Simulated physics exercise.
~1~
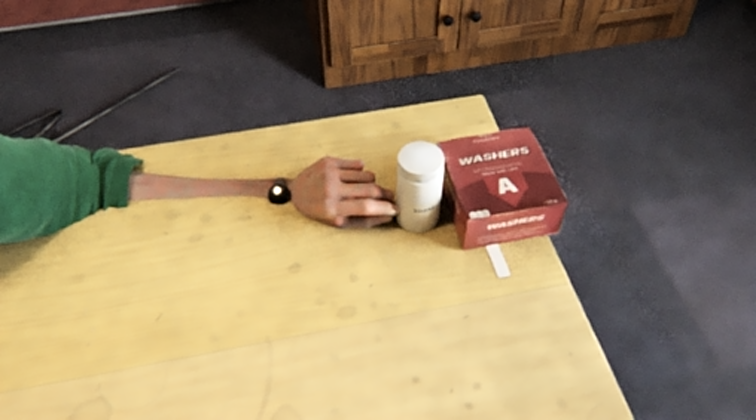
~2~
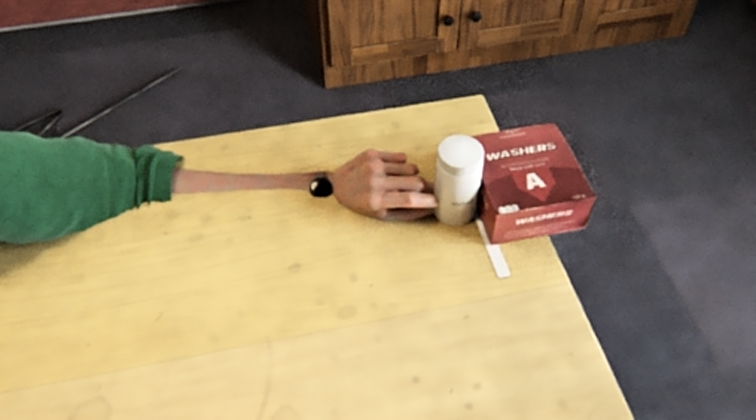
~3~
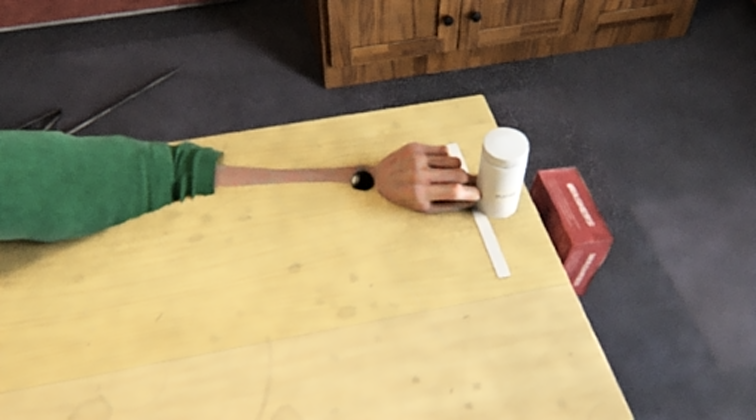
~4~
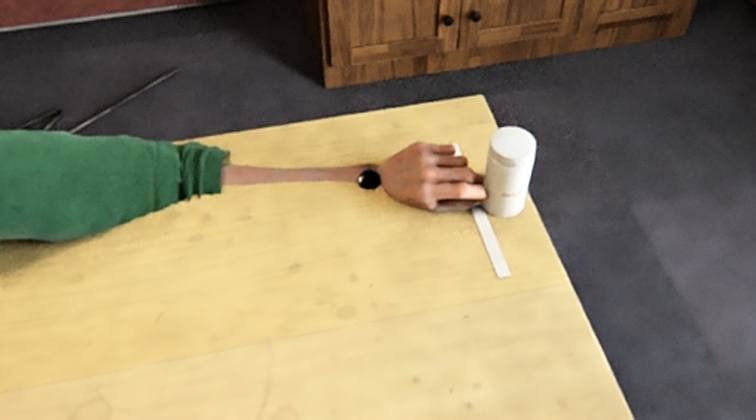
On a wooden table, a hand pushes a white jar and red box until the box falls off the edge.
